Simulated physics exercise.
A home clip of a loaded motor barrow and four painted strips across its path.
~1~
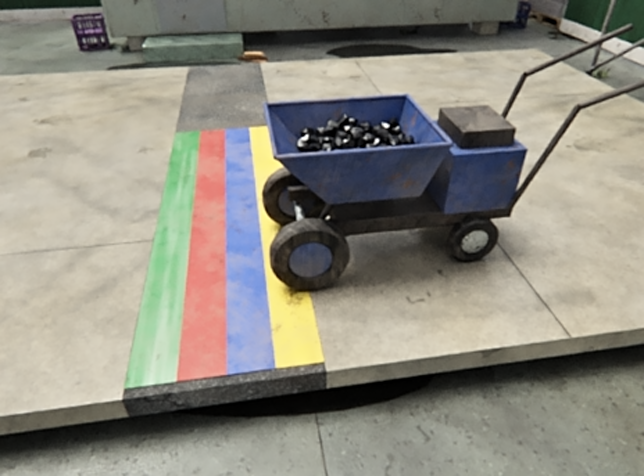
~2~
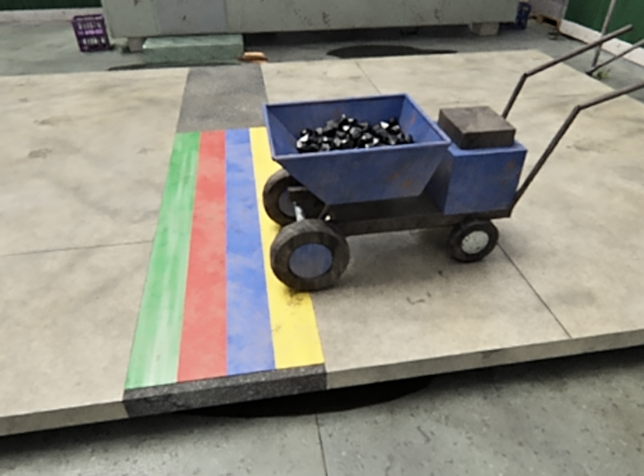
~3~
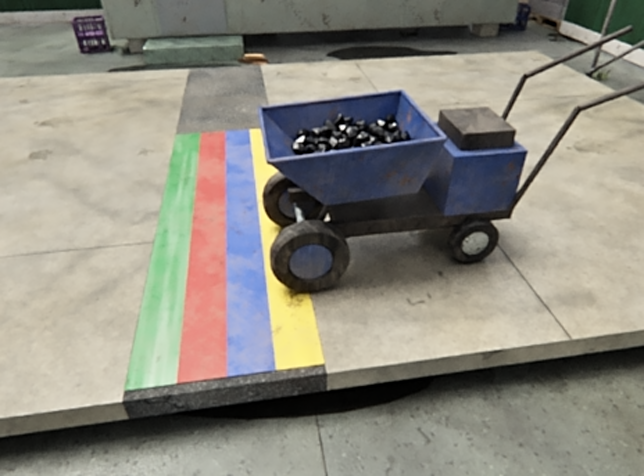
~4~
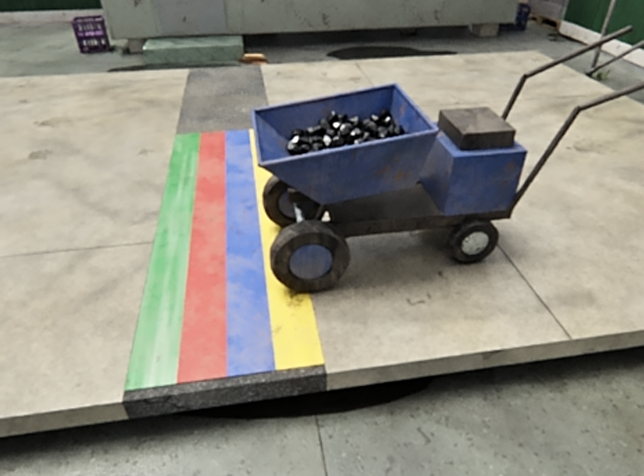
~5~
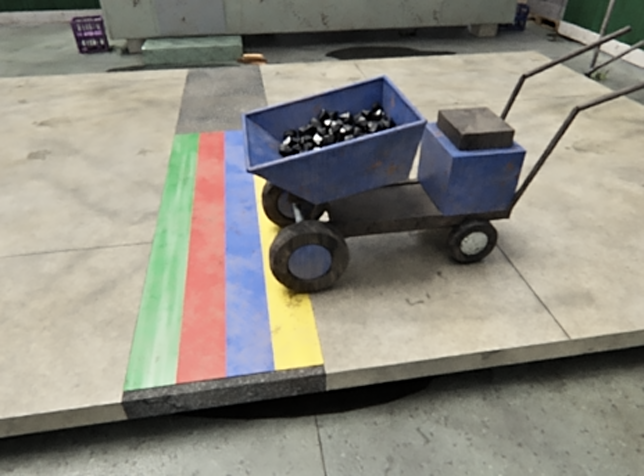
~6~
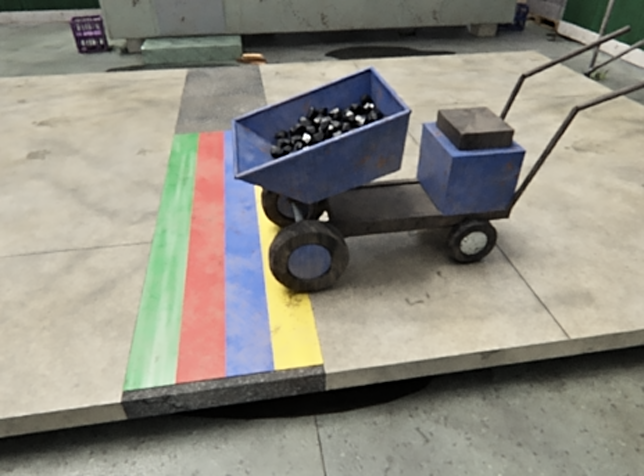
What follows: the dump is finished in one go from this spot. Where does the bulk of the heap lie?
Most lies over the green band.
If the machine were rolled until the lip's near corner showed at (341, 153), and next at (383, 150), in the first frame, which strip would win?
One: The red strip. Two: That blue strip.
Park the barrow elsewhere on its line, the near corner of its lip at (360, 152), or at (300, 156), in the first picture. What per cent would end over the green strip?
First some 20, then 40 per cent.
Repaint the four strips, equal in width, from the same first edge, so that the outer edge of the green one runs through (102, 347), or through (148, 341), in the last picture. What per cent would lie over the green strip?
Roughly 40 per cent, and 30 per cent.
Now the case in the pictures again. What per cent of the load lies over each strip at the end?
About: Yellow strip 0, blue strip 0, red strip 10, green strip 40 per cent.
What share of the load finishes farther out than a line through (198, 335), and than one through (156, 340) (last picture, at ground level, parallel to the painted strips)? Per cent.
The first gives 90 %, the second 60 %.
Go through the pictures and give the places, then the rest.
Lip of the skip (276, 158), level; top of the load (369, 141), lumps of coal; yellow strip (293, 317); blue strip (249, 322); red strip (204, 327); green strip (158, 333), in the first frame.
Lip of the skip (274, 159), level; top of the load (368, 141), in the second frame.
Lip of the skip (269, 162), tipped barely; top of the load (374, 142), in the third frame.
Lip of the skip (260, 166), tipped a little; top of the load (374, 138), in the fourth frame.
Lip of the skip (249, 171), tipped a little; top of the load (365, 133), in the fifth frame.
Lip of the skip (237, 178), tipped clearly; top of the load (362, 119); yellow strip (292, 318); blue strip (248, 324); red strip (203, 329); green strip (157, 335), in the sixth frame.
Just after the last frame, skip tipped steeply; every one in the skip.
A moment on, skip tipped right over; roughly two thirds in the skip; just a few over the red strip; roughly a quarter over the green strip; about a tenth off the paint.
Further on, skip tipped right over; about a tenth in the skip; about a tenth over the red strip; roughly half over the green strip; roughly a third off the paint.
When it is over, skip tipped right over; about a tenth in the skip; not one over the yellow strip; not one over the blue strip; about a tenth over the red strip; roughly half over the green strip; roughly a third off the paint.
